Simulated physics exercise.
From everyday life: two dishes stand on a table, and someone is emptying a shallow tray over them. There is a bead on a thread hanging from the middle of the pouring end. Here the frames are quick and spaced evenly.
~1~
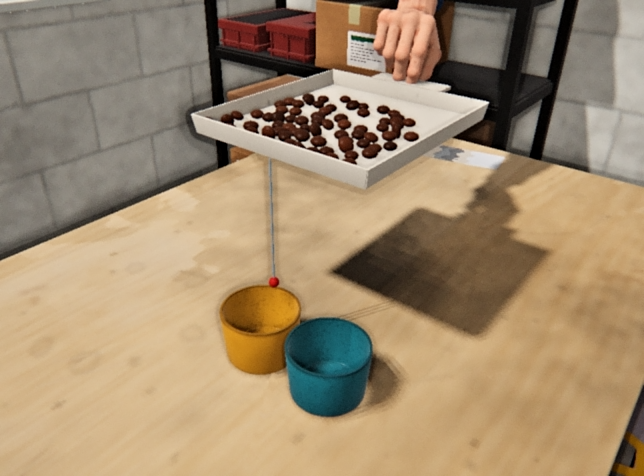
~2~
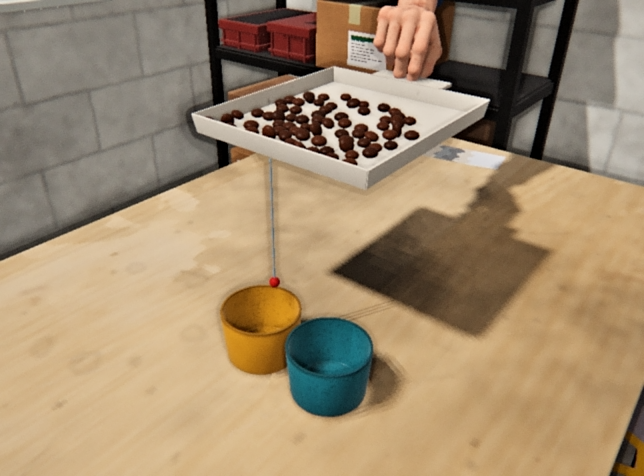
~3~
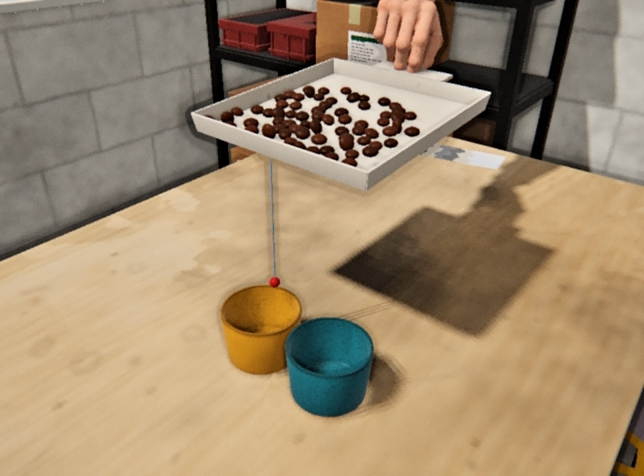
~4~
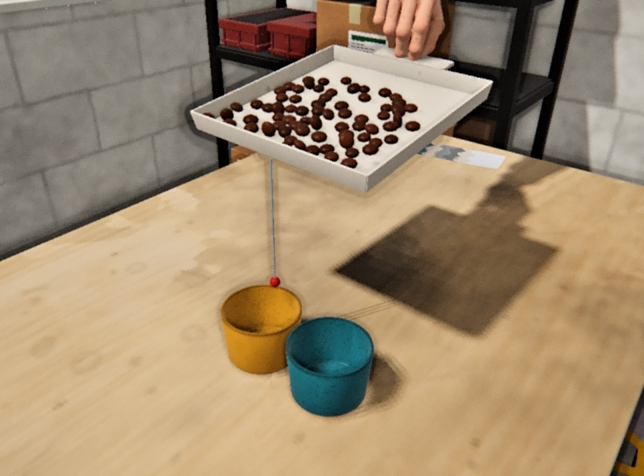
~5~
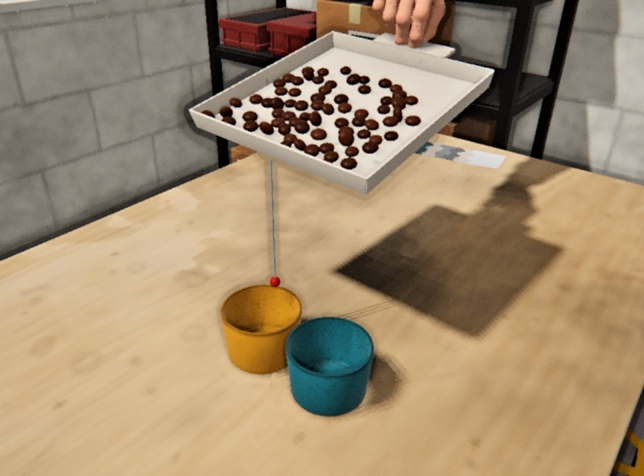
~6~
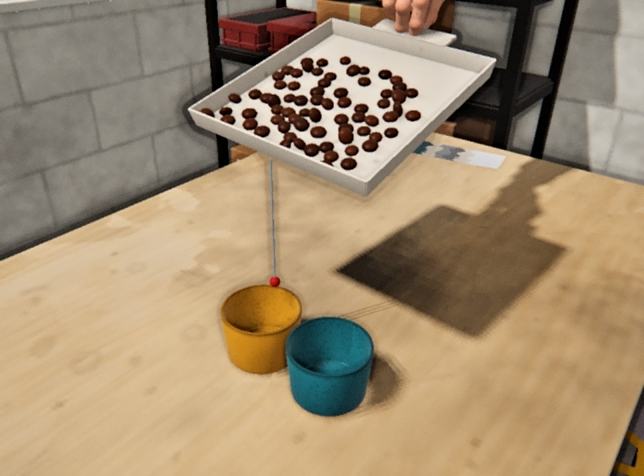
On a wooden table with a yellow dish and a teal one, a hand held a shallow white tray of brown drops above them, then gradually tilted it, the front right corner lowest.
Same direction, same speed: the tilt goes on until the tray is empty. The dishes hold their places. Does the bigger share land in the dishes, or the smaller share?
The dishes are left with the main part.
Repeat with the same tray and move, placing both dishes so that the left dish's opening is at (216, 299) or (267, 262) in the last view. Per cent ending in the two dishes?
About 30% on the first try and 0% on the second.
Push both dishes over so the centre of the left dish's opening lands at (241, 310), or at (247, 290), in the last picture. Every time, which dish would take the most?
The one at right the first time, the one at right the second.
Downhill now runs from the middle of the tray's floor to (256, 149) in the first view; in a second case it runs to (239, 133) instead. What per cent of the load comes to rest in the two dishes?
Near 10 % and, after that, 0 %.
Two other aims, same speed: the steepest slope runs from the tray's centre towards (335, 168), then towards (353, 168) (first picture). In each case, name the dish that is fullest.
So, the dish at the right the first time round, the dish at the right the second.
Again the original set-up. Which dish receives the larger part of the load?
Noted: Right of the pair.
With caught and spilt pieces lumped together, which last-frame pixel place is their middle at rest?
I'd put the middle somewhere around (321, 381).
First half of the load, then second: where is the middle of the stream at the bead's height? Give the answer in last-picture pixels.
Roughly (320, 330) first, then roughly (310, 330).
Shortly afterwards, tray tipped steeply; the whole lot on the tray.
Next, tray tipped right over; near half on the tray; near a quarter in the right dish; only a few outside both; near a third in the air.
Some moments later, tray tipped past a quarter turn; near two thirds in the right dish; a little in the left dish; near a quarter outside both.
In the end, tray tipped past a quarter turn; near two thirds in the right dish; a little in the left dish; near a quarter outside both.
